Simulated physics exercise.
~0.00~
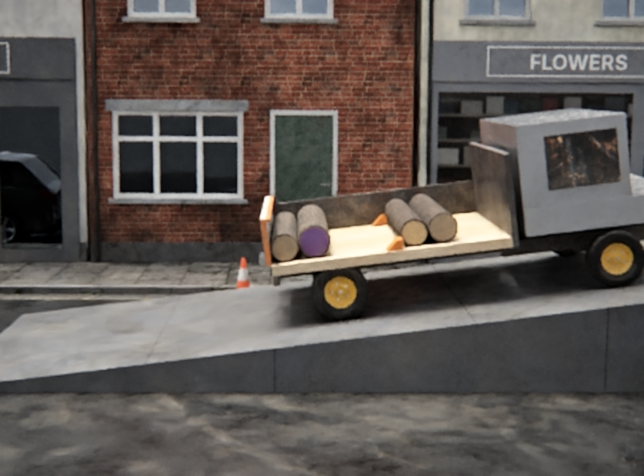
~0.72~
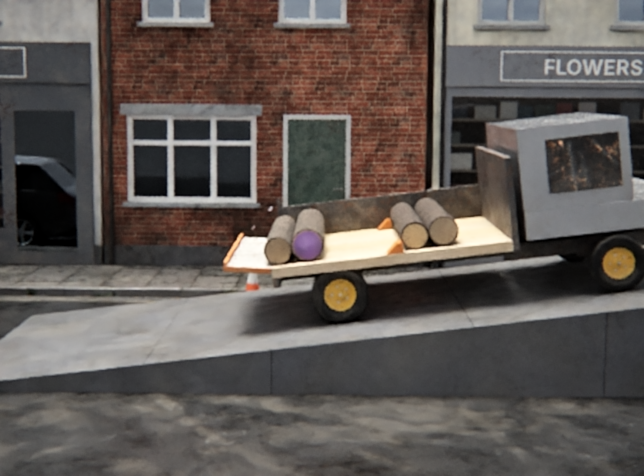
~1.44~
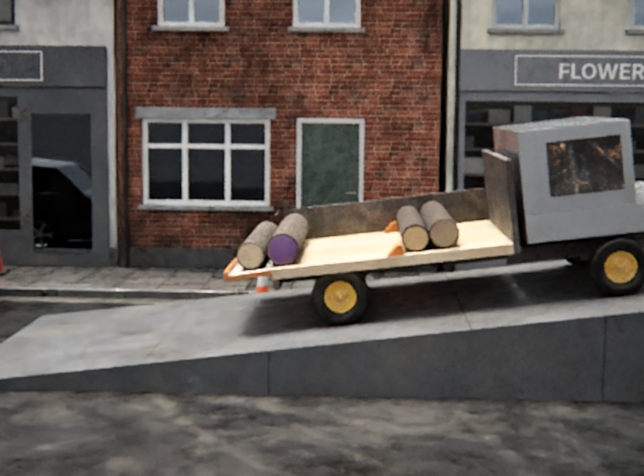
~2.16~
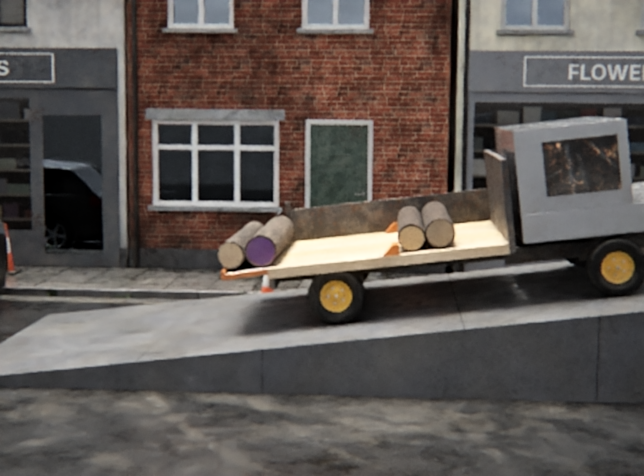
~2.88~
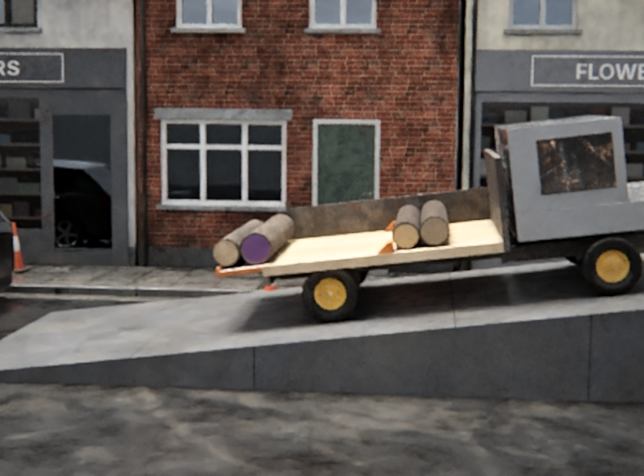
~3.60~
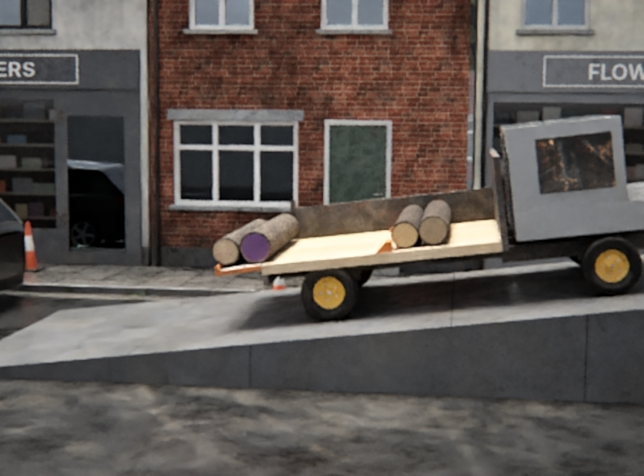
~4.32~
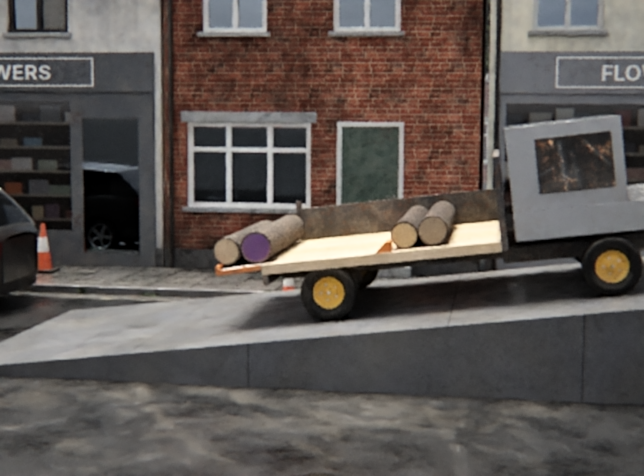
A grey flatbed truck faces right on a concrete ramp sloping down to the left, seen from the side before a brick house and a flower shop. Four logs lie across its pale bed, one with a purple end in the left pair, while the other pair sits beside an orange chock. The tailgate at the left swings down, and the purple log and its plain neighbour roll left after it. They slow and settle together on the lowered gate. The right pair stays by the chock, and nothing falls to the ground as the view drifts slightly sideways.
